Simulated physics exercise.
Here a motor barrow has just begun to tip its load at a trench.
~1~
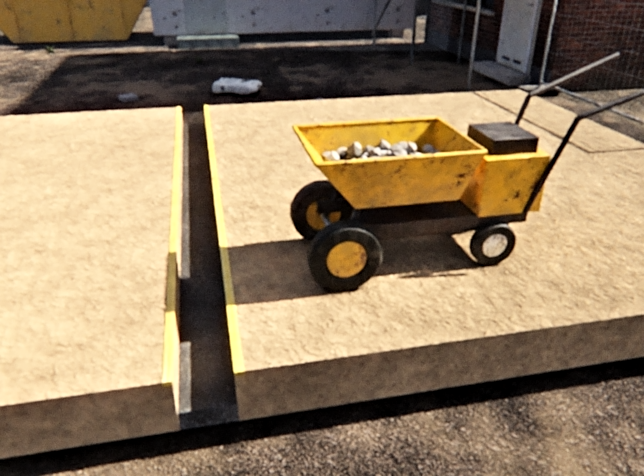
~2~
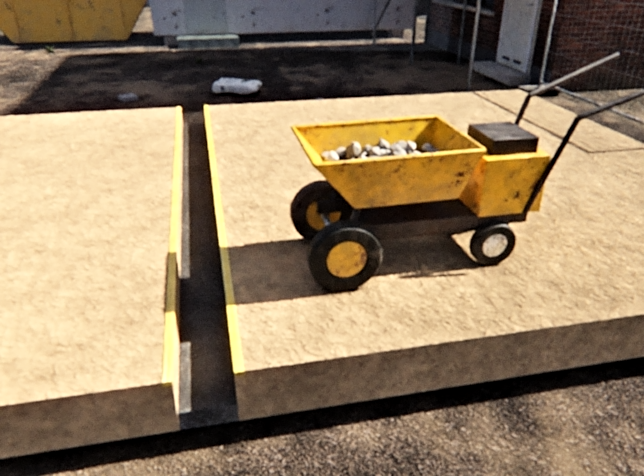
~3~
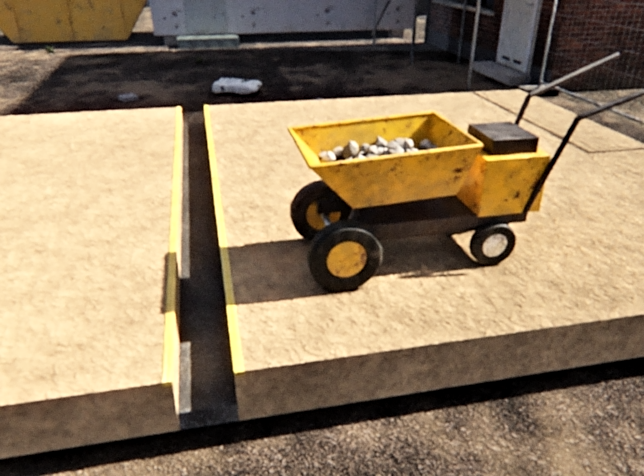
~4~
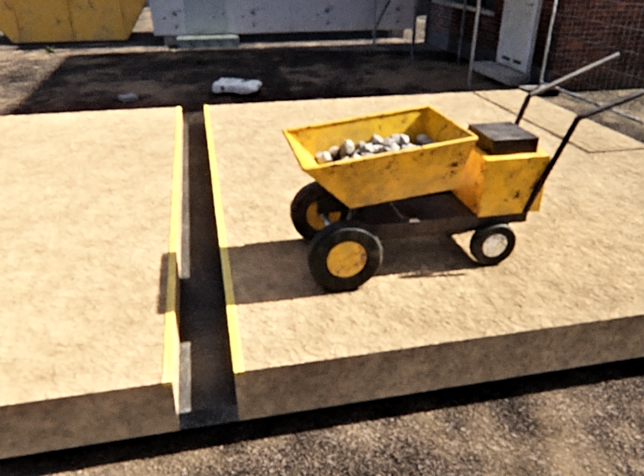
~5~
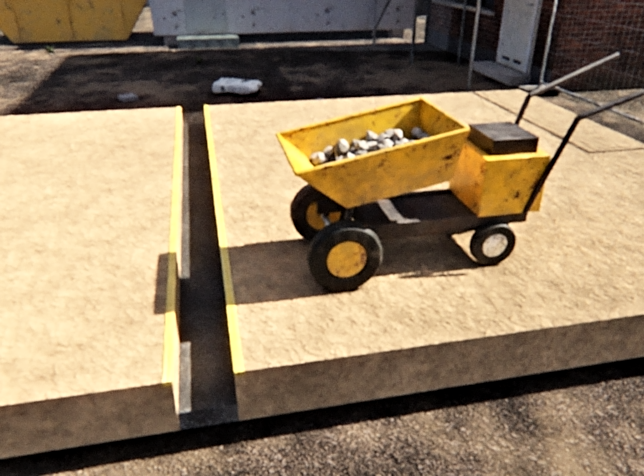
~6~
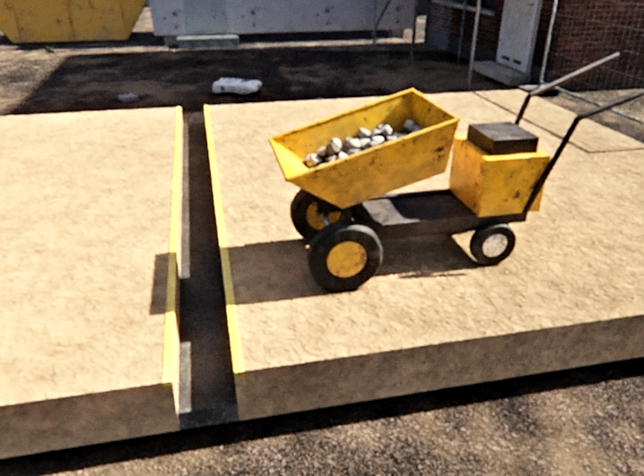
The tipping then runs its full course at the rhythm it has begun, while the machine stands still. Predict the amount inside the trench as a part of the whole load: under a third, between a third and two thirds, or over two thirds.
The trench will get the high band, above two thirds.
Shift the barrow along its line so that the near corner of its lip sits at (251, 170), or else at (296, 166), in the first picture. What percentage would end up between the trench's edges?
Result: Try 1 = 40 %, try 2 = 90 %.
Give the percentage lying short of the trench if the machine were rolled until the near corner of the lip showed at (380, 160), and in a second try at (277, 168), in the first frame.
Position 1 near 70 %, position 2 near 0 %.
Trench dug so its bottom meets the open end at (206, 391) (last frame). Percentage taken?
Estimated share: Approx. 80 %.
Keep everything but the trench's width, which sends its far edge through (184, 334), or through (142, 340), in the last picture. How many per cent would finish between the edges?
The share would be 80 % first and 100 % second.
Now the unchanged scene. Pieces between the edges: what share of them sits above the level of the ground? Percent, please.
My figure is near 10 per cent.
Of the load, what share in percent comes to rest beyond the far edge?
About 0 per cent.
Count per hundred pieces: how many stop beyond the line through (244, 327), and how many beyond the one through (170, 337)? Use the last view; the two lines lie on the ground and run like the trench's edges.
100 % and 0 %.
Shortly afterwards, skip tipped steeply; the whole lot in the skip.
Next, skip tipped steeply; all but a few in the skip; a little in or heaped over the trench; only a few falling.
Some moments later, skip tipped right over; near a quarter in the skip; only a few short of the trench; the bulk in or heaped over the trench.
In the end, skip tipped right over; a little short of the trench; all but a few in or heaped over the trench; none at all beyond it.
